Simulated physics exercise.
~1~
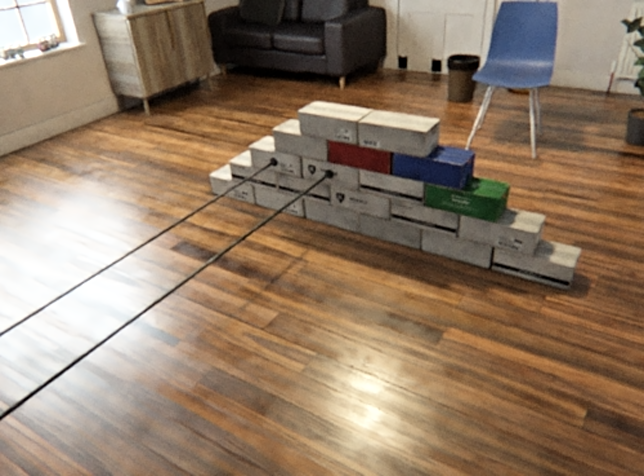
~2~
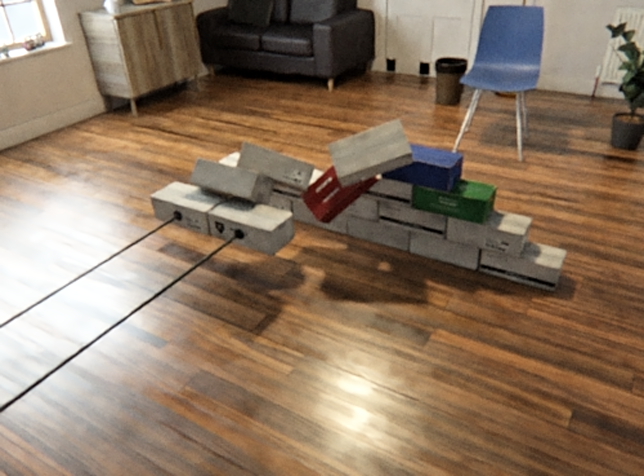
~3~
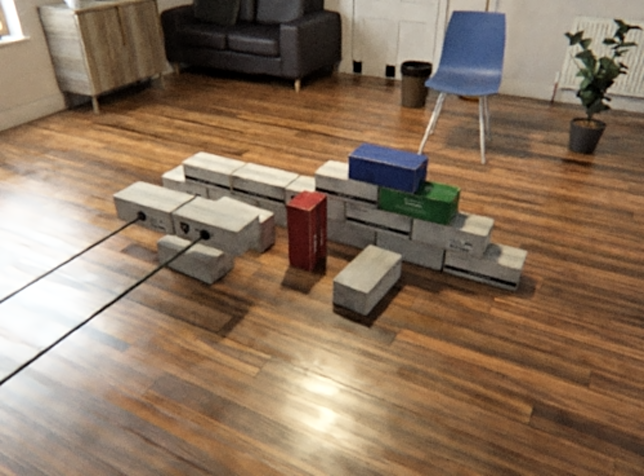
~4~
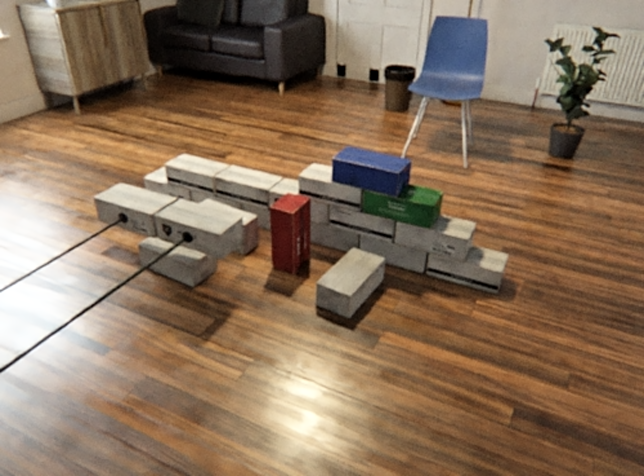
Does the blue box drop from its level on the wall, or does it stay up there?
The blue box stays up at its level on the wall, even though the red box beside it comes down.
